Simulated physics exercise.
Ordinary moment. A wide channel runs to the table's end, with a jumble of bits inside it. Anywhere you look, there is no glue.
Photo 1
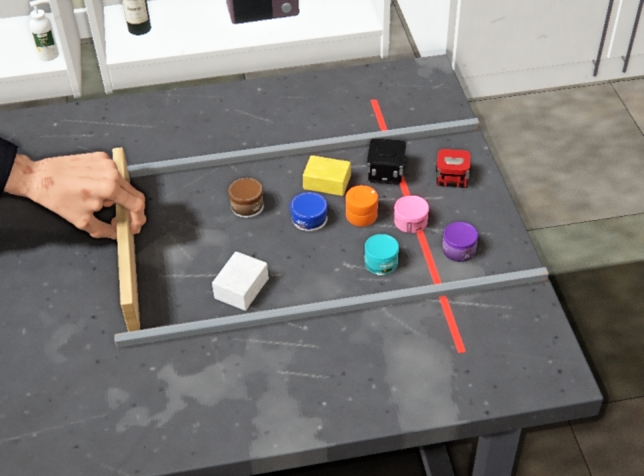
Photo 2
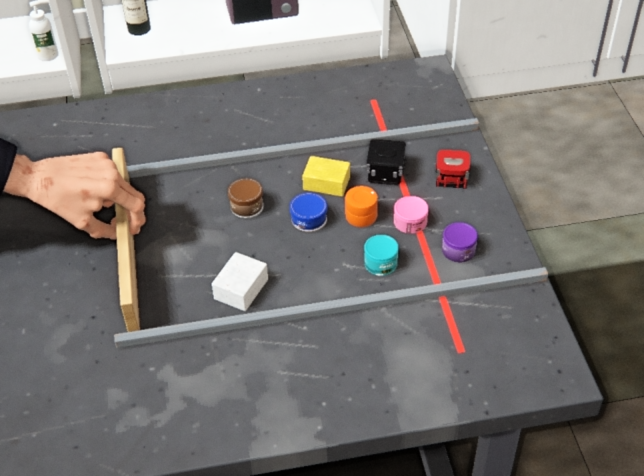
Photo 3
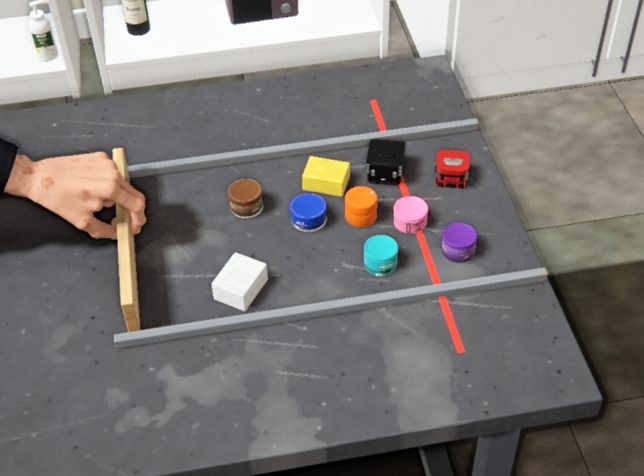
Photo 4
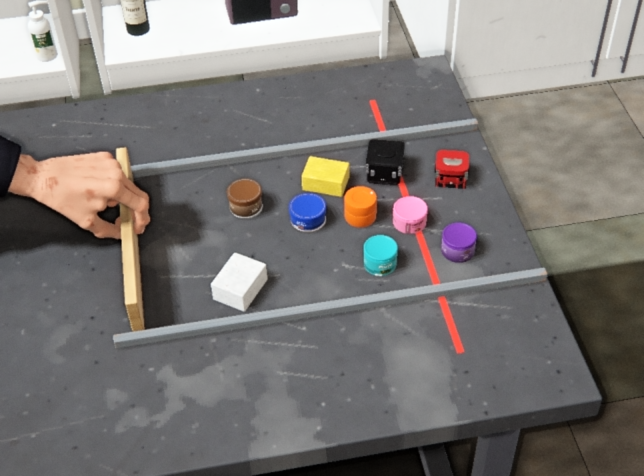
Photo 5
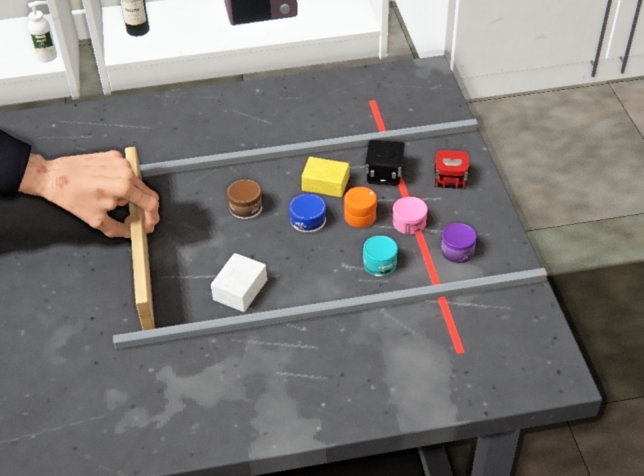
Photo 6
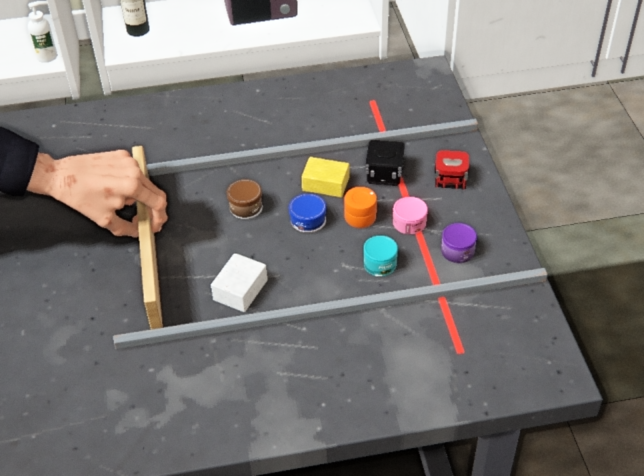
To begin with, a hand holds a wooden board upright at the left end of a channel on a dark table, with colourful tubs and blocks scattered ahead near a red tape line. The hand then slides the board slightly right, while the objects stay still, untouched.
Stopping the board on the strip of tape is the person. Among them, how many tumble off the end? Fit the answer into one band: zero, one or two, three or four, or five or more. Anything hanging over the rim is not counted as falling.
I would say zero.
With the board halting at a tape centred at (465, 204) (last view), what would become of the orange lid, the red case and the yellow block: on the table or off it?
In order, the orange lid goes off the edge, then the red case goes off the edge, then the yellow block keeps its spot.
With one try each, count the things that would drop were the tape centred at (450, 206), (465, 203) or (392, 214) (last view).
Try by try, 2, 5 and 0.
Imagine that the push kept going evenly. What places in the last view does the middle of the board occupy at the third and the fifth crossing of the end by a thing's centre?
The first one at (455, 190), the next at (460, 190).
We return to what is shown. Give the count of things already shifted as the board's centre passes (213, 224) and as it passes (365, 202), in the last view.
First 1, then 9.
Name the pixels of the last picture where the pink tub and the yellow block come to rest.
The first comes to rest at (454, 214), and the second at (411, 146).
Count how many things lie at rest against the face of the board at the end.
4 in contact.
Early on, none off yet; red case at rest near (452, 170); purple tub at rest near (459, 243); pink tub at rest near (410, 216).
Finally, the number that fall off is zero.
